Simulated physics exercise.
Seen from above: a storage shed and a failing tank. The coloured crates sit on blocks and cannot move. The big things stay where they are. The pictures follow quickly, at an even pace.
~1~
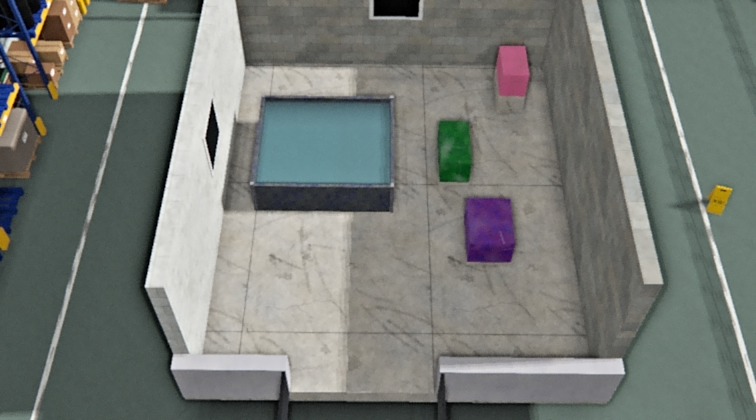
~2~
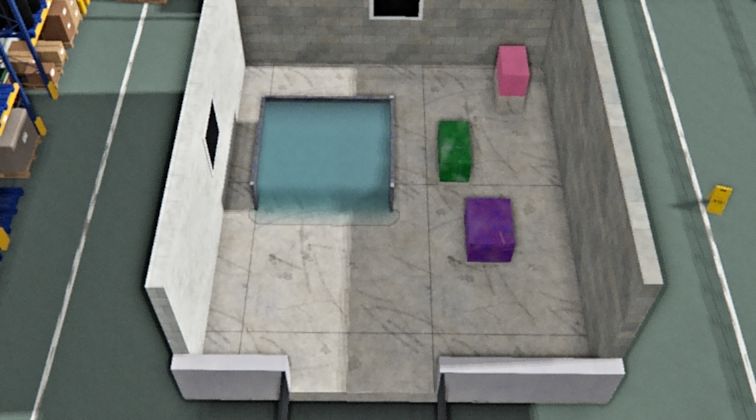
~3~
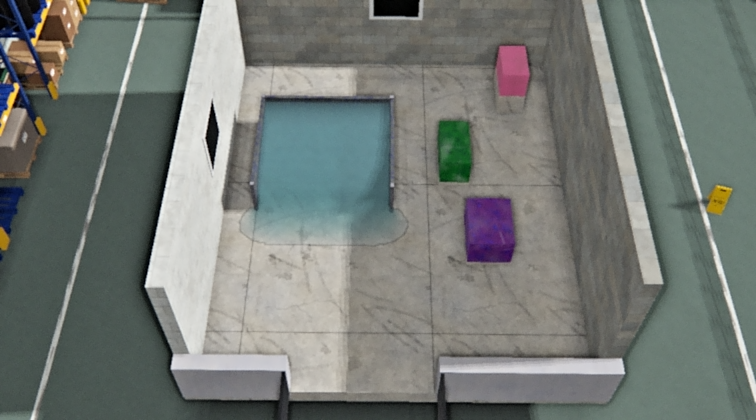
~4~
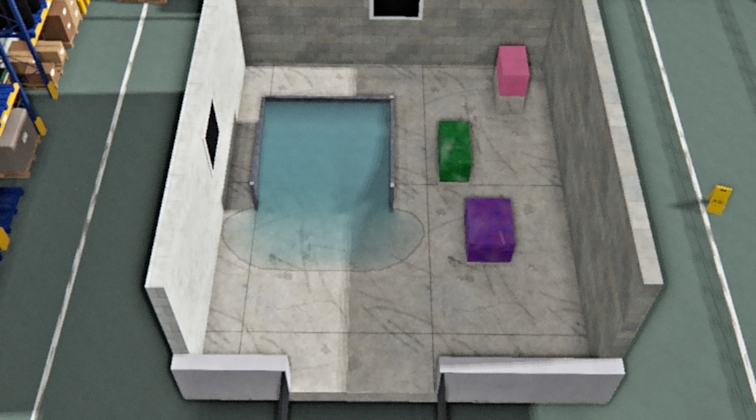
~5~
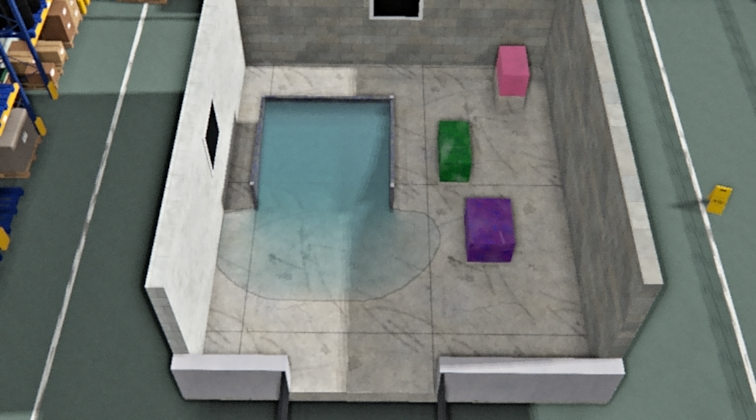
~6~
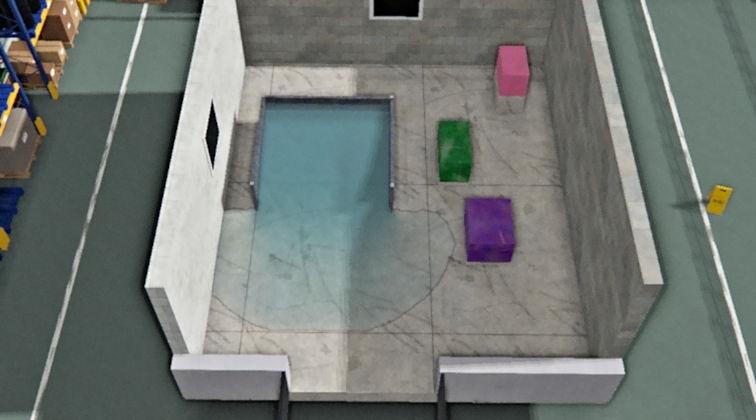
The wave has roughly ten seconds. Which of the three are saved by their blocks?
In the end: The green crate stays dry; the purple crate gets wet; the pink crate stays dry.
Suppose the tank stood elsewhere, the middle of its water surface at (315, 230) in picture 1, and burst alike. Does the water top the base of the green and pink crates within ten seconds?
One by one: The green one is safe, the pink one remains dry.
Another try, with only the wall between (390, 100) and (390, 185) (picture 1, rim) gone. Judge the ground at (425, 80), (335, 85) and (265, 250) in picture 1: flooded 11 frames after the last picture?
One after the other: Wet, no water, not flooded.
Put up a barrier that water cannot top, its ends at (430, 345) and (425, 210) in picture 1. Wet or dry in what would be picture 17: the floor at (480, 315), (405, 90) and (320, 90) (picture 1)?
In that order: Free of water, not flooded, clear.
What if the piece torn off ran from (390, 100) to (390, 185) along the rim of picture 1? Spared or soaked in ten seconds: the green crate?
My reading: The green crate gets wet.
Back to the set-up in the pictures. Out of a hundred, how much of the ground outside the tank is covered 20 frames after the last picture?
Near 45 in a hundred.
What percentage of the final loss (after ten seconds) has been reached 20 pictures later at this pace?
I make it 60 per cent.
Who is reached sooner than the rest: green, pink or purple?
The purple crate.
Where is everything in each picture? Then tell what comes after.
In the first frame, still water in the water tank at (325, 142).
In the second frame, water pours out at (324, 202) and has run to (396, 212).
In the third frame, water pours out at (324, 203) and has run to (403, 224).
In the fourth frame, water pours out at (324, 204) and has run to (228, 233).
In the fifth frame, water pours out at (324, 204) and has run to (218, 257).
In the sixth frame, water pours out at (324, 204) and has run to (386, 318).
A moment on, water covers 40 % of the floor; the green crate not reached, the purple crate water round its plinth, the pink crate not reached.
Next, water covers 45 % of the floor; the green crate not reached, the purple crate water round its plinth, the pink crate not reached.
Then, water covers 45 % of the floor; the green crate not reached, the purple crate water round its plinth, the pink crate not reached.
Later, water covers 65 % of the floor; the green crate water round its plinth, the purple crate water round its plinth, the pink crate not reached.
In the end, water covers 95 % of the floor; the green crate stayed above the water, the purple crate was topped, the pink crate stayed above the water.
